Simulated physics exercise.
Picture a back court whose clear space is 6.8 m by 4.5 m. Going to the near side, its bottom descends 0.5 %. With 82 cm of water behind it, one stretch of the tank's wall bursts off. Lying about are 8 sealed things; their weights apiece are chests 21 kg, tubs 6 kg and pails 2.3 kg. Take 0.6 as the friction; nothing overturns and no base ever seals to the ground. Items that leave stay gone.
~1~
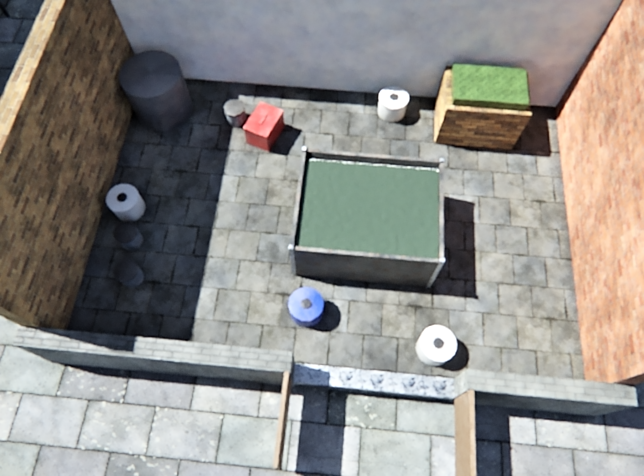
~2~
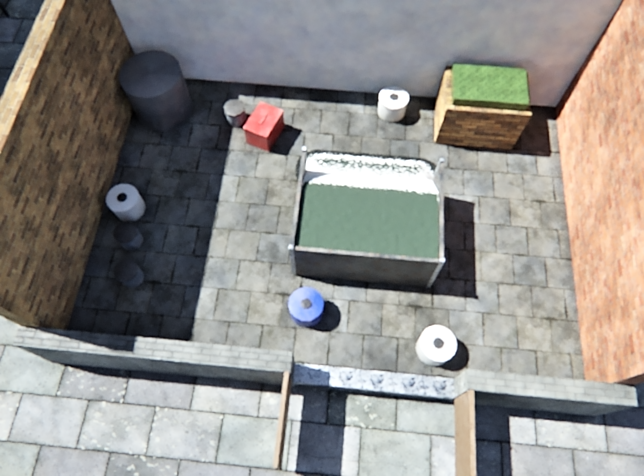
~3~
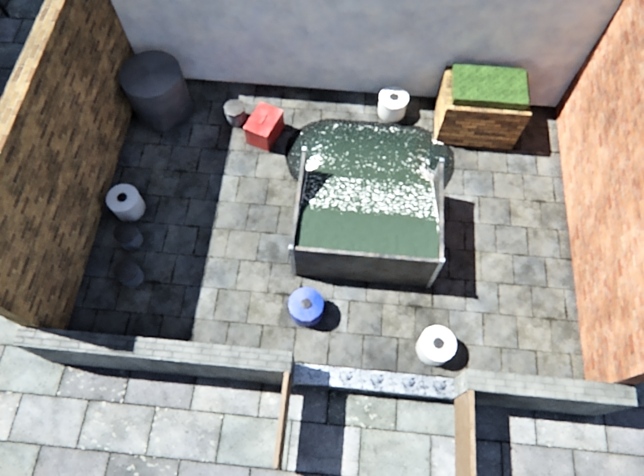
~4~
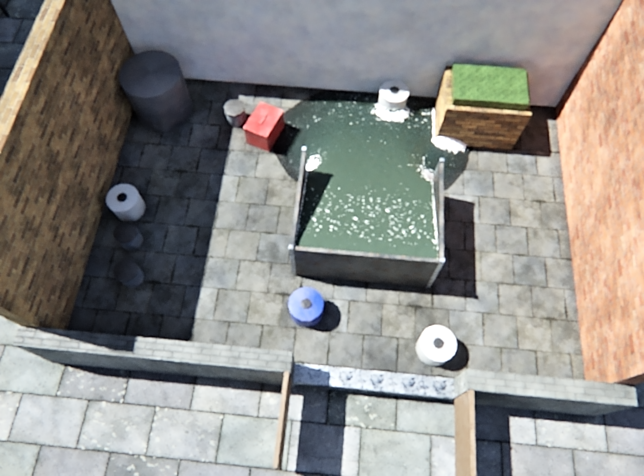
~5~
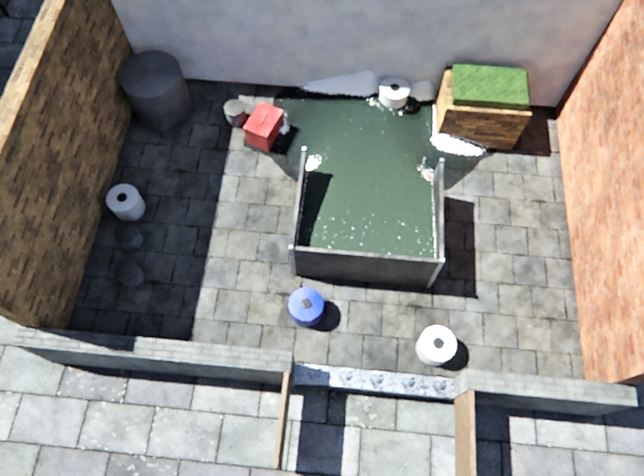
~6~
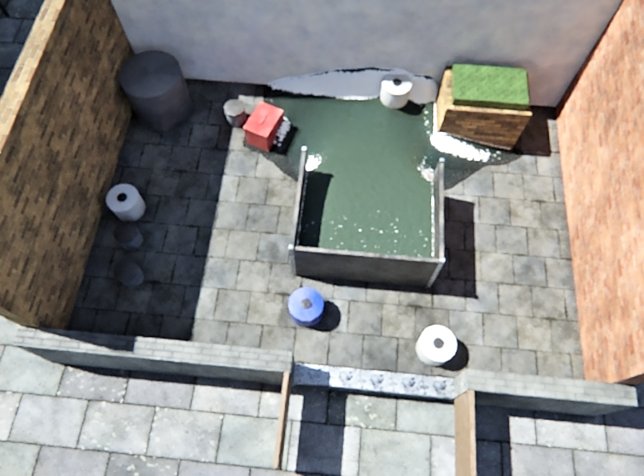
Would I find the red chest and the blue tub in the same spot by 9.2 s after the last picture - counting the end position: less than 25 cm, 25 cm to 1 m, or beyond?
Result: The red chest is taken well away; the blue tub is taken well away.
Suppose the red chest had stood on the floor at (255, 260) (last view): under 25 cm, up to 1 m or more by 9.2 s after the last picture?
As it turns out, it barely budges.
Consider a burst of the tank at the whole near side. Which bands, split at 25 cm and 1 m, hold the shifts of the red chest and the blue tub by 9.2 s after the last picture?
The red chest remains where it was; the blue tub is swept a long way.
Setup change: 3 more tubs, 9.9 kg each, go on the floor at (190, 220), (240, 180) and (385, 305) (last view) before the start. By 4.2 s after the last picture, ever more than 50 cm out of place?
Taking them in order: Far enough, far enough and not far enough.
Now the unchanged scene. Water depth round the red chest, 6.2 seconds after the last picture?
I'd say around 11 cm.
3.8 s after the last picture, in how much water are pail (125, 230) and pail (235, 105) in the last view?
I'd estimate 25 cm for the first and 13 cm for the second.
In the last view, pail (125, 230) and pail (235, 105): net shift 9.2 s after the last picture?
Lab note - in order: Washed out; 350 cm.
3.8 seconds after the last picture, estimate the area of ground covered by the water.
Some 25 m2 of it.
Then, 1.2 s after the last picture the red chest is near (237, 130), 0.4 m from its start, aground; the blue tub is near (306, 304), 0.0 m from its start, aground; 0 of 8 are out; 1 afloat.
Then, 3.8 s after the last picture the red chest is near (155, 248), 2.5 m from its start, aground; the blue tub is near (306, 304), 0.0 m from its start, aground; 0 of 8 are out; 5 afloat.
Then, 6.2 s after the last picture the red chest is near (160, 314), 3.3 m from its start, afloat; the blue tub is near (356, 311), 0.7 m from its start, afloat; 0 of 8 are out; 7 afloat.
Then, 9.2 s after the last picture the red chest is near (292, 330), 3.3 m from its start, aground; the blue tub has gone out; 4 of 8 are out; 3 afloat.
